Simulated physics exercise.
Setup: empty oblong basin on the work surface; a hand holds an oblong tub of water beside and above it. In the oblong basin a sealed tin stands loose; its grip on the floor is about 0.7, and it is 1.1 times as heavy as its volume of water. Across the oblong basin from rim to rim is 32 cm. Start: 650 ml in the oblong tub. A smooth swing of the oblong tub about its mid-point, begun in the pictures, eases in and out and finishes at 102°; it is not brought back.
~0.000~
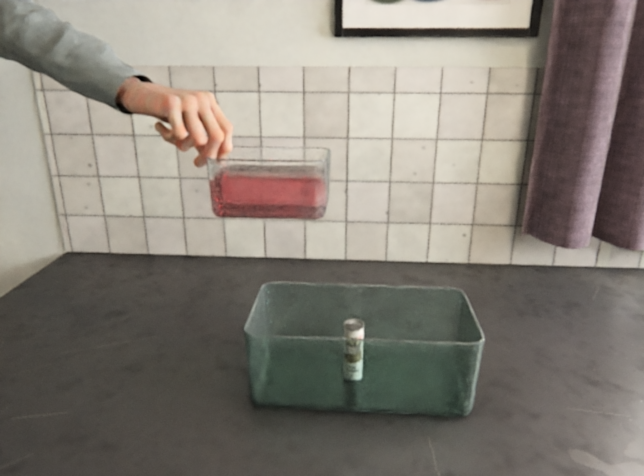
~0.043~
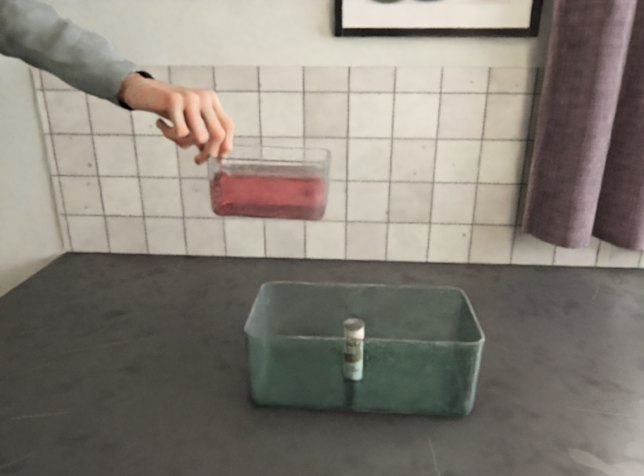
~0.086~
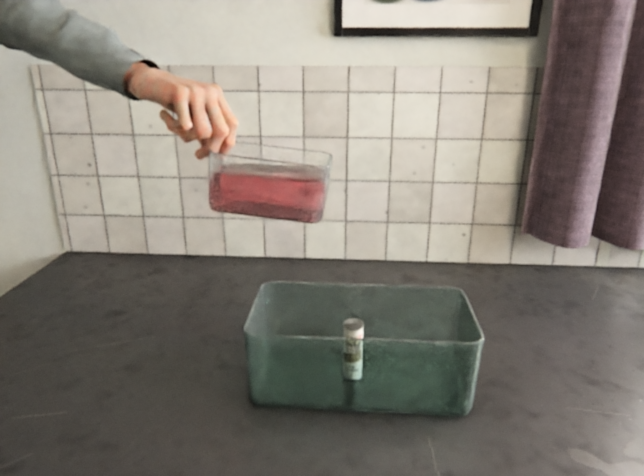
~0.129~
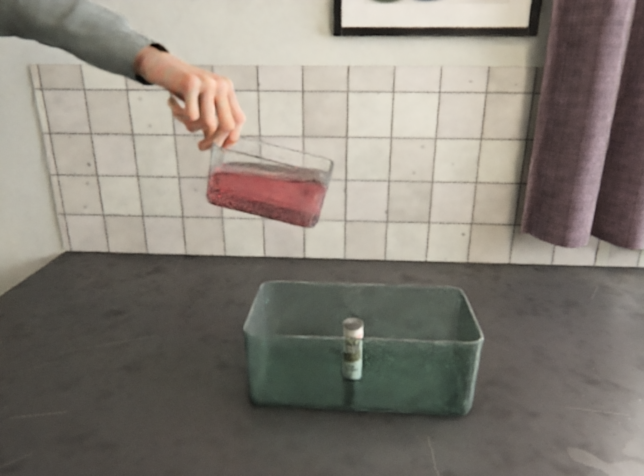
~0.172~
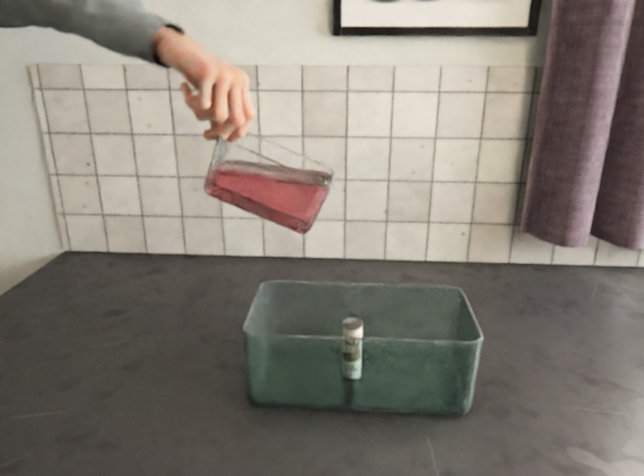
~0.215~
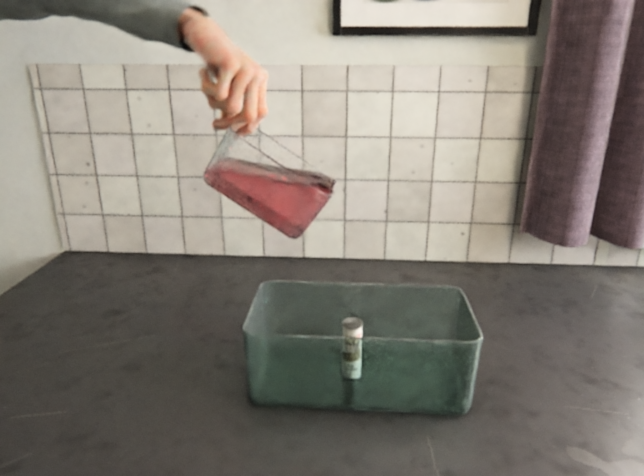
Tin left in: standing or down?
Standing.
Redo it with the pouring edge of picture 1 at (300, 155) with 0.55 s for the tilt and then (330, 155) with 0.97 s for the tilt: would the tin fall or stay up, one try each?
First it tips over; then it stays on its base.
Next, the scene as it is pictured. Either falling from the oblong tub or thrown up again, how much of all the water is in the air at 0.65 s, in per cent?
Estimated airborne part: Roughly 8 per cent.
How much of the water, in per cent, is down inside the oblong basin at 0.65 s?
Around 88 parts in a hundred.
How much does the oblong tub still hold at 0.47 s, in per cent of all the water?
Some 22 % of it is still there.
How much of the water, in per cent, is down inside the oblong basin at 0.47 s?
Close to 16 in a hundred.
By 0.47 s the tilt is 96° and 22 per cent is still to pour; the tin stands where it began.
By 0.65 s the tilt is 102° and 5 per cent is still to pour; the tin stands where it began.
By 0.84 s the tilt is 102° and 1 per cent is still to pour; the tin stands where it began.
By 1.05 s the tilt is 102° and 0 per cent is still to pour; the tin stands where it began.
At rest the tin stands where it began.
